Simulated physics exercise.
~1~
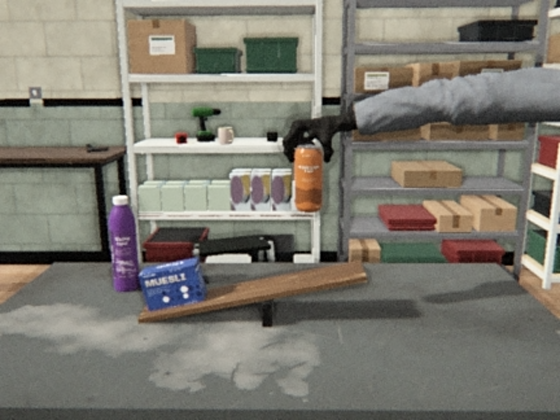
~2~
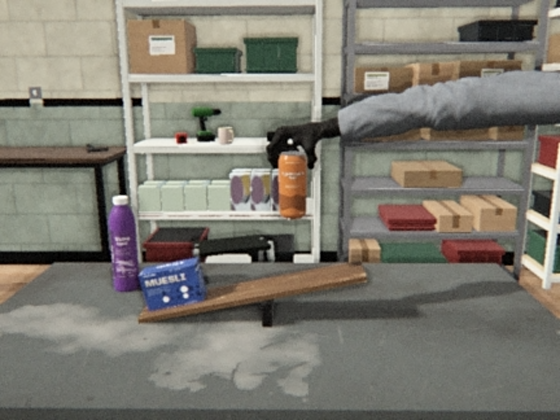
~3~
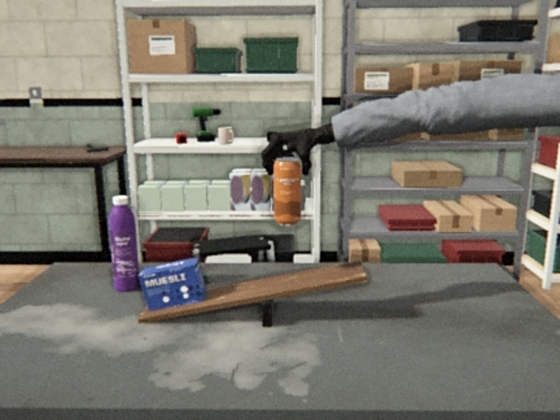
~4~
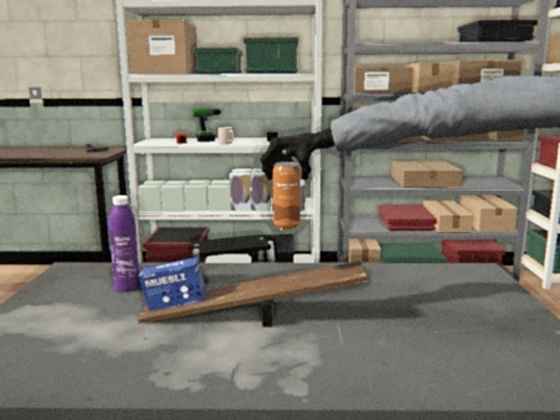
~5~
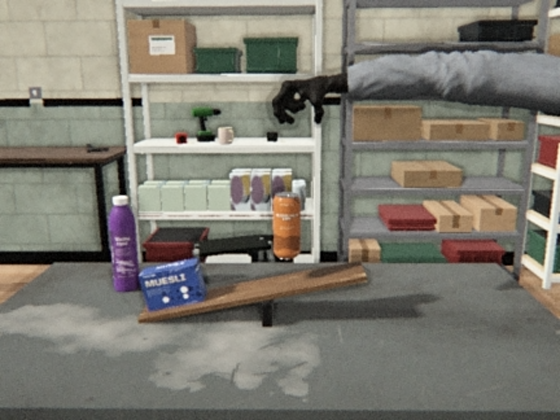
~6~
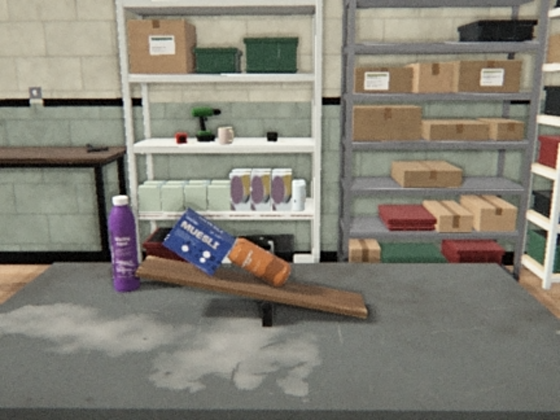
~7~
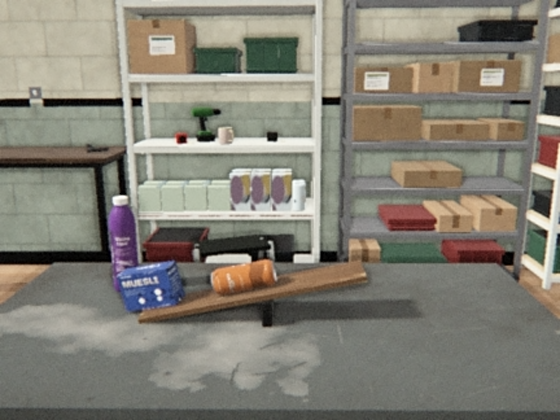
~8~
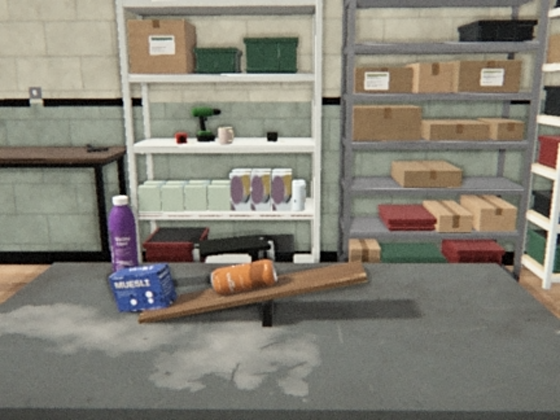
Orange can released by a gloved hand above a see-saw, briefly tipping the plank, jolting a blue packet, and ending on its side.
